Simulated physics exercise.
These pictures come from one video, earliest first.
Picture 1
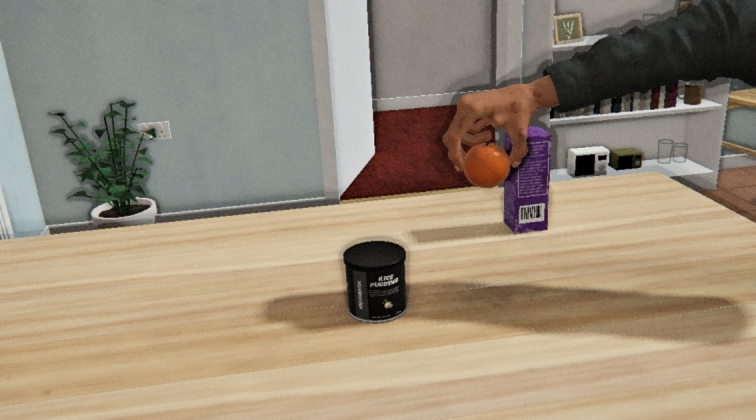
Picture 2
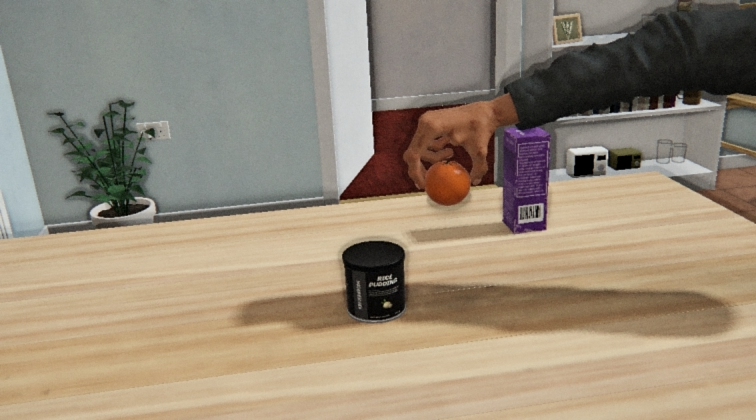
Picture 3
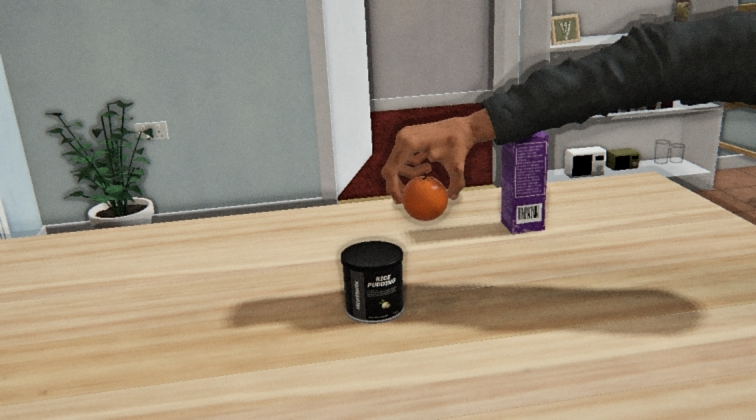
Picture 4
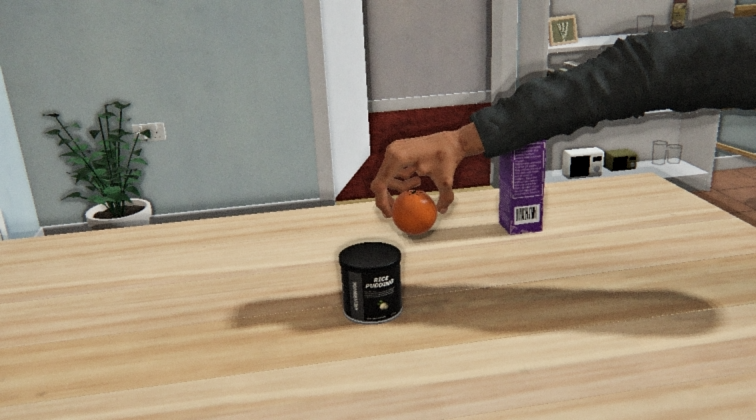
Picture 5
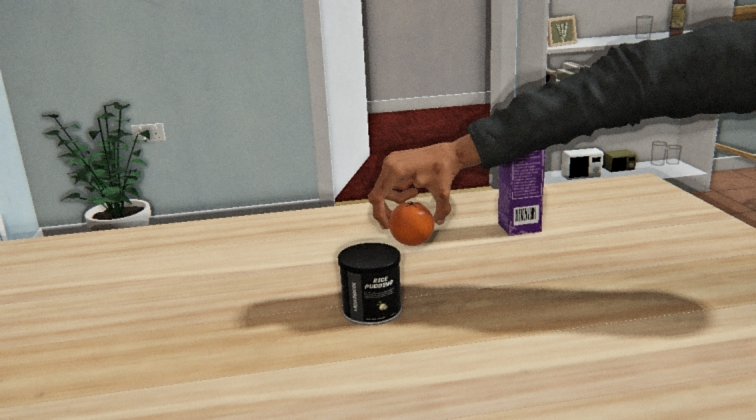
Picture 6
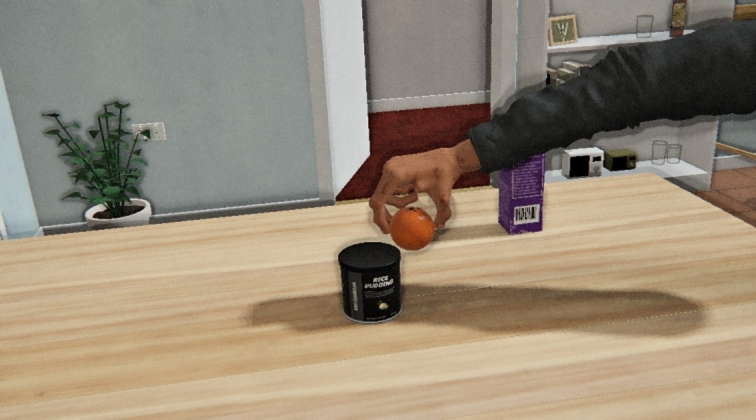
On a wooden table with a black tin and a purple carton, a hand carried an orange tomato leftward and down, lowering it behind the tin and still holding it.
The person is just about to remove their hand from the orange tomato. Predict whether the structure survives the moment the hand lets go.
I expect the pile not to stay intact.
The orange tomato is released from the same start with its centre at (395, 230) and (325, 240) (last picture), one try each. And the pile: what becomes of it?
First try: The pile stands firm; second try: It topples.
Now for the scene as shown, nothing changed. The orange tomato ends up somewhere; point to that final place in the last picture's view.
In the final view it sits at roughly (444, 281).
Then, 0.20 s after the last picture, orange tomato rolled a little near (421, 241).
Then, 0.30 s after the last picture, orange tomato now fallen.
Then, 0.40 s after the last picture, nothing new.
At rest, fallen, orange tomato; the other 2 in place. Seen from the same camera at the end, orange tomato near (444, 282). The pile loses its balance.
